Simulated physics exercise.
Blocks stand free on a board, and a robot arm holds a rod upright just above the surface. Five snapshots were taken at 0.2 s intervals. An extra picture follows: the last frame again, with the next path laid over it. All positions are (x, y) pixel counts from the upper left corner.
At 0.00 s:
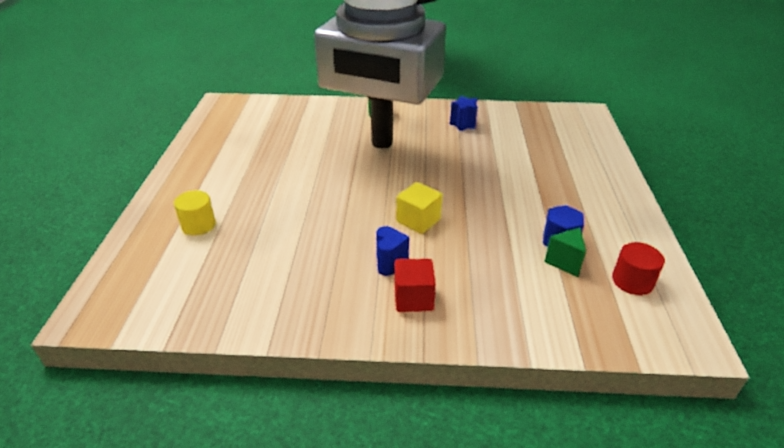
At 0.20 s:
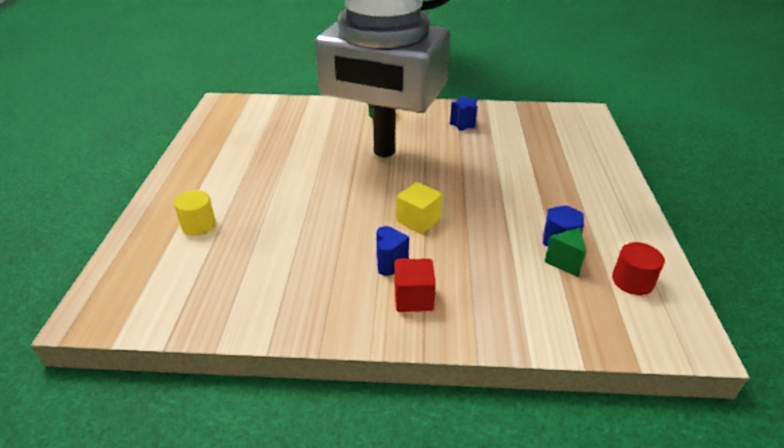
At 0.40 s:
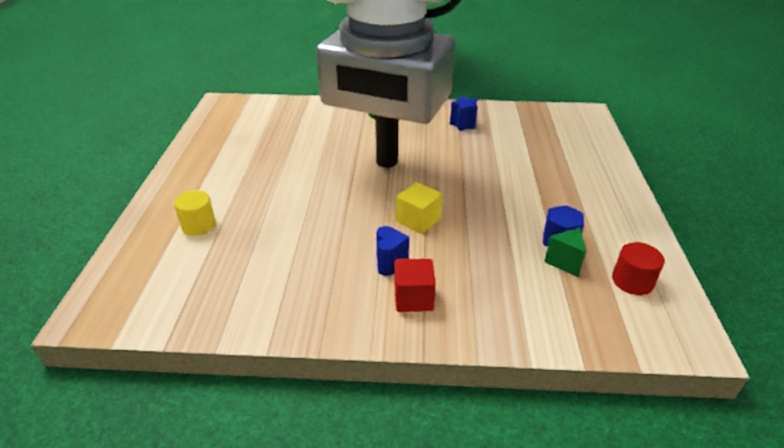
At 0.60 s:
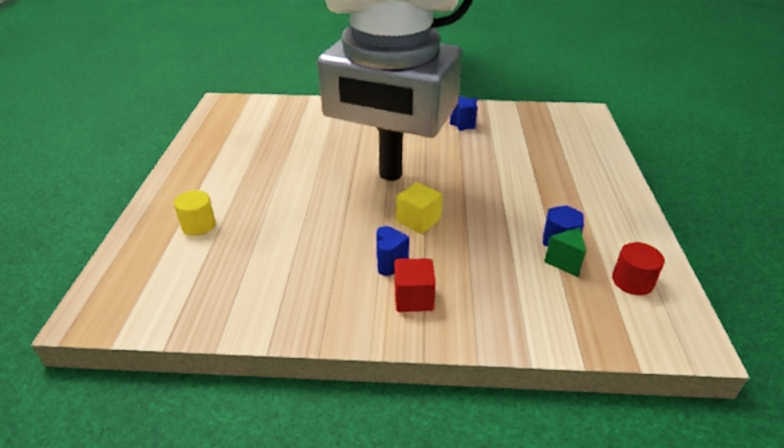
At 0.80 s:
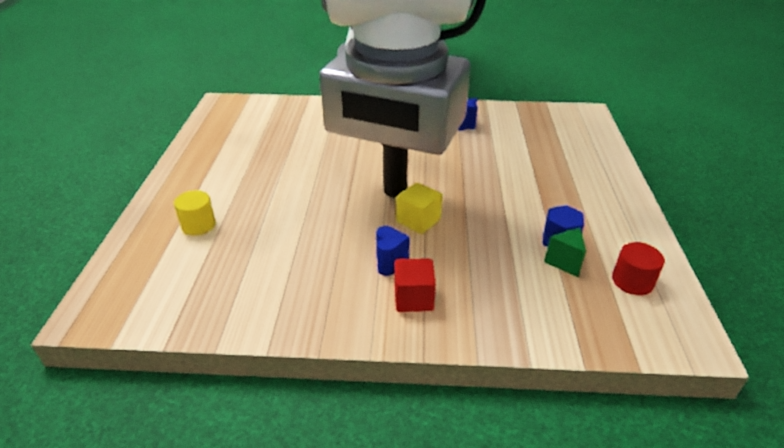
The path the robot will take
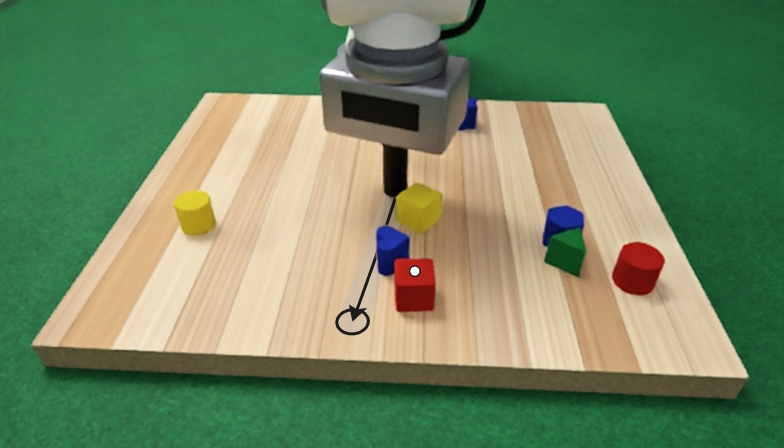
The clip shows a robot arm moving its upright black rod toward the viewer and slightly right over a wooden board, coming close beside a yellow cube, while the scattered red, blue, green and yellow blocks stay still.
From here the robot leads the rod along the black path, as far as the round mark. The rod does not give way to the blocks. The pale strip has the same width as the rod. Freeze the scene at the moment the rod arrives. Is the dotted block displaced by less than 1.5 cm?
No, that is not how it ends up.
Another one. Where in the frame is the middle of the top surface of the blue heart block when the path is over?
The centre of its top will be at (383, 302).
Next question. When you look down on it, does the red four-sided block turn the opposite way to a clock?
Final answer: Yes.
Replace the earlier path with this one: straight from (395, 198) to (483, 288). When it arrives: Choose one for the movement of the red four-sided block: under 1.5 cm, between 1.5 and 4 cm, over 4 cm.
Under 1.5 cm.
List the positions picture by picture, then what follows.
Rod tip at (382, 143); block tops, blue heart block at (390, 237); red four-sided block at (415, 271); yellow four-sided block at (420, 195), in the first frame.
Rod at (384, 152); blocks unchanged, in the second frame.
Rod at (387, 162); blocks unchanged, in the third frame.
Rod at (391, 175); blocks unchanged, in the fourth frame.
Rod at (395, 191); blue heart block at (390, 237); red four-sided block at (415, 271); yellow four-sided block at (420, 195), in the fifth frame.
Path on the board, from (395, 198) to (353, 322); the dot is on the red four-sided block.
The first path, step by step. One third of the way, rod at (384, 226); yellow four-sided block at (421, 197), turned 20° anticlockwise.
Two thirds of the way, rod at (370, 266); blue heart block at (387, 268), turned 25° anticlockwise; red four-sided block at (421, 283), turned 45° anticlockwise; yellow four-sided block at (421, 197), turned 20° anticlockwise.
At the end, rod at (352, 314); blue heart block at (383, 302), turned 100° anticlockwise; red four-sided block at (427, 290), turned 85° anticlockwise; yellow four-sided block at (421, 197), turned 20° anticlockwise.
